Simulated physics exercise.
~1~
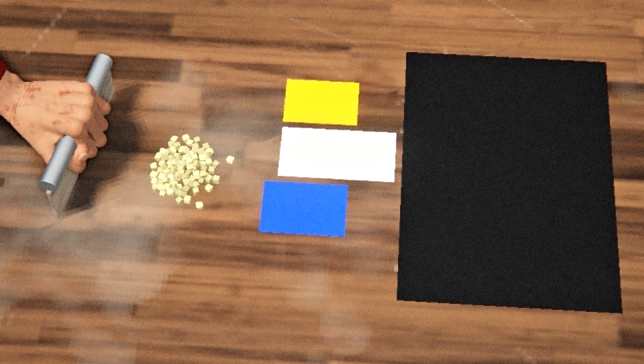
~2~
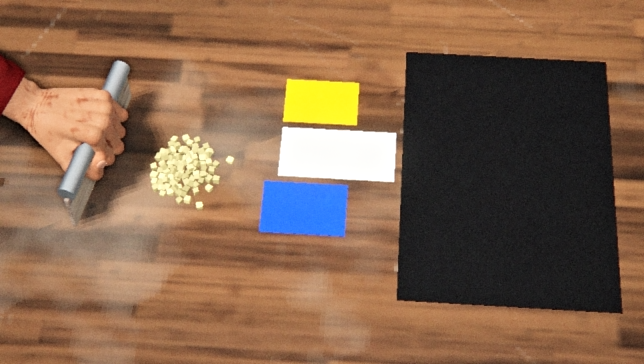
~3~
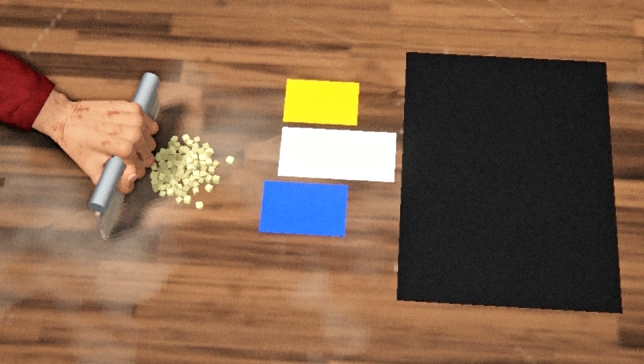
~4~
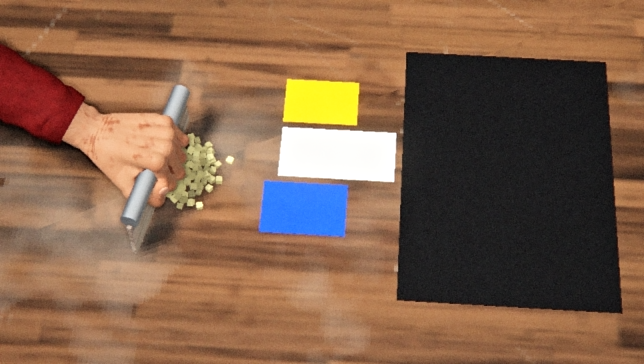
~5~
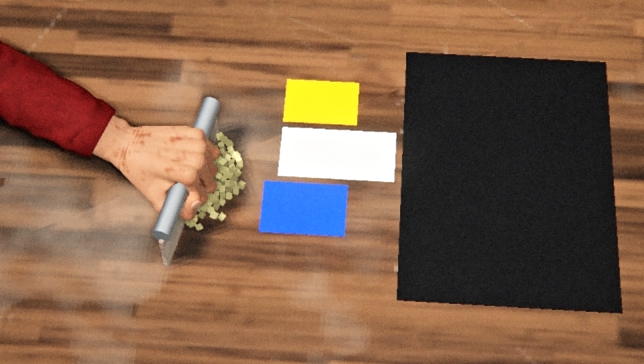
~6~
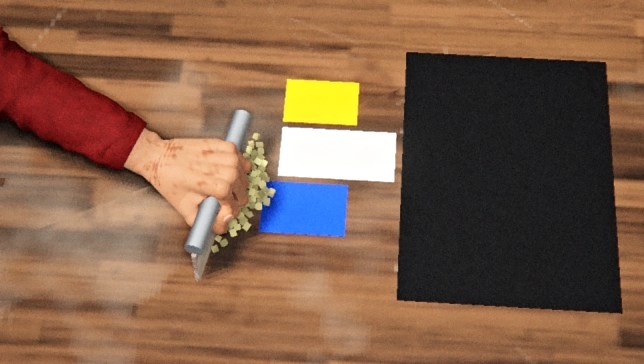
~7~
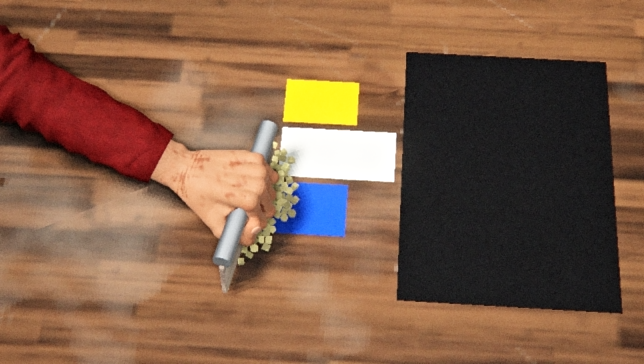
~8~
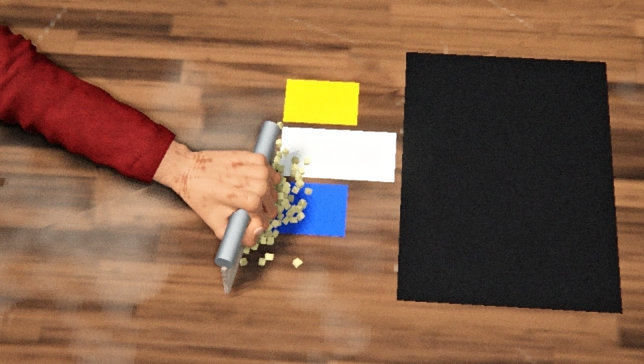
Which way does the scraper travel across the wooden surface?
The scraper travels to the right, pushing the pale cubes ahead of it.
A hand pushes a scraper right, sweeping pale cubes partly onto a blue sheet, then stops.
